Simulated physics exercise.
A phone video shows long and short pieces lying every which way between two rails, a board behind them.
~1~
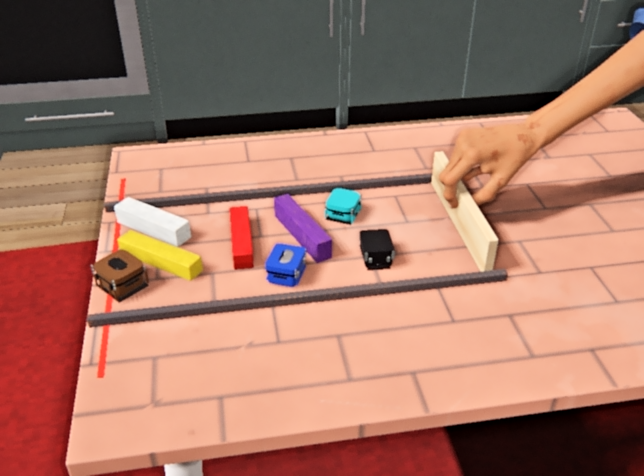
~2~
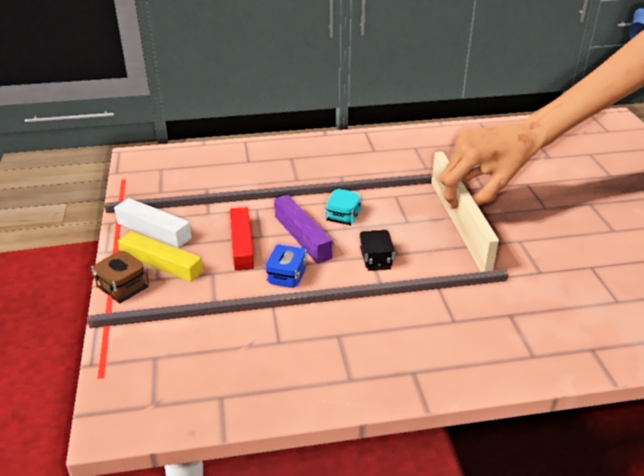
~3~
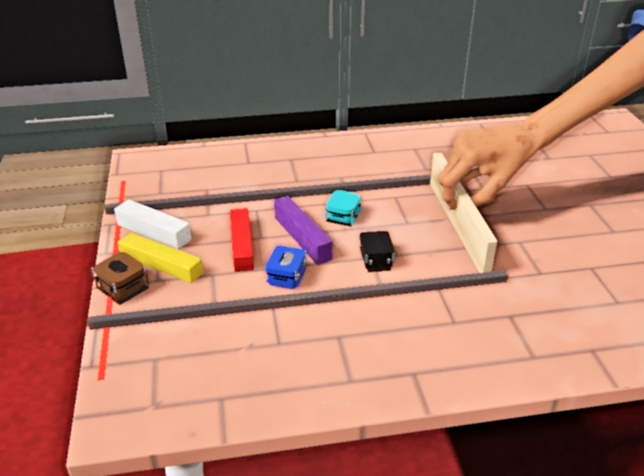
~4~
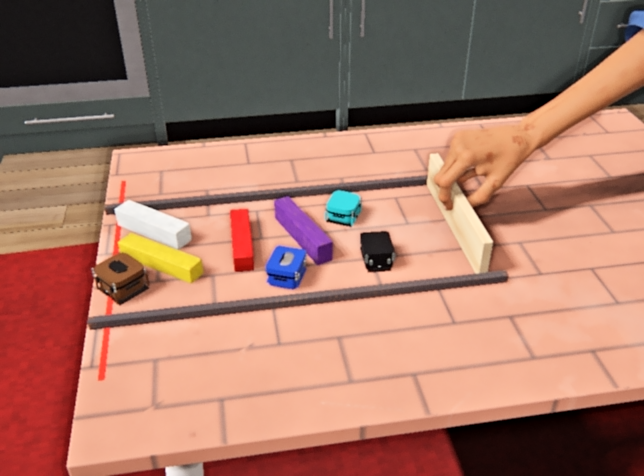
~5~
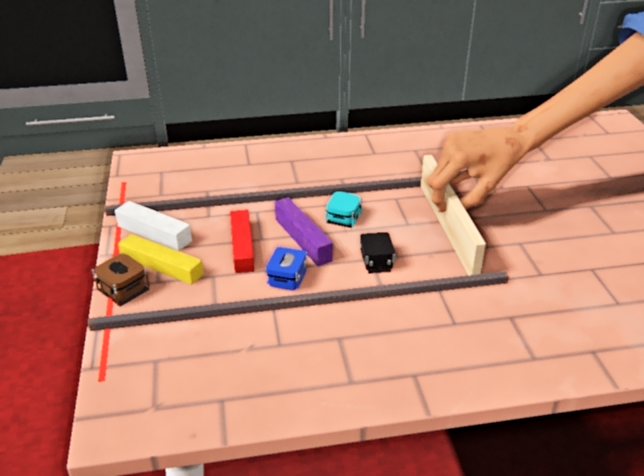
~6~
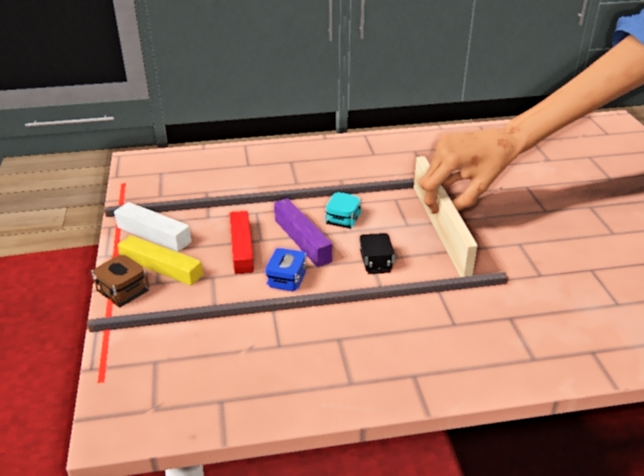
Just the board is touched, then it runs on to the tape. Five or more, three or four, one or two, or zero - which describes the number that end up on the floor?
That would be five or more.
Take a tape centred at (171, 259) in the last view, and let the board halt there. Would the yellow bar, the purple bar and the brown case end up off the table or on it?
Starting with the yellow bar, it ends up falling, then the purple bar keeps its place, then the brown case ends up falling.
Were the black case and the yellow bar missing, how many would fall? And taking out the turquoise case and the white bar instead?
The count is 4 in one try and 5 in the other, in that order.
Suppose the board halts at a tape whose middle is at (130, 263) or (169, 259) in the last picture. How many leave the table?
Floor count: 6; 3.
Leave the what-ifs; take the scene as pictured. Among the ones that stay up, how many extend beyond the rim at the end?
The count is 2.
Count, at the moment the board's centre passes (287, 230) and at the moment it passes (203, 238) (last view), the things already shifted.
First position 5; second position 8.
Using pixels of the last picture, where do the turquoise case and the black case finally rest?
Roughly (101, 238), and the other roughly (95, 283).
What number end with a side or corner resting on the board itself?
2 in contact.
A little later, none off yet; brown case at rest near (121, 280); white bar at rest near (153, 227); yellow bar at rest near (160, 260).
Next, none off yet; brown case moving near (110, 283); white bar shifted a little near (124, 230); yellow bar shifted a little near (121, 259).
When it is over, the number that fall off is five or more; down, purple bar, blue case, red stick, yellow bar, white bar and brown case.
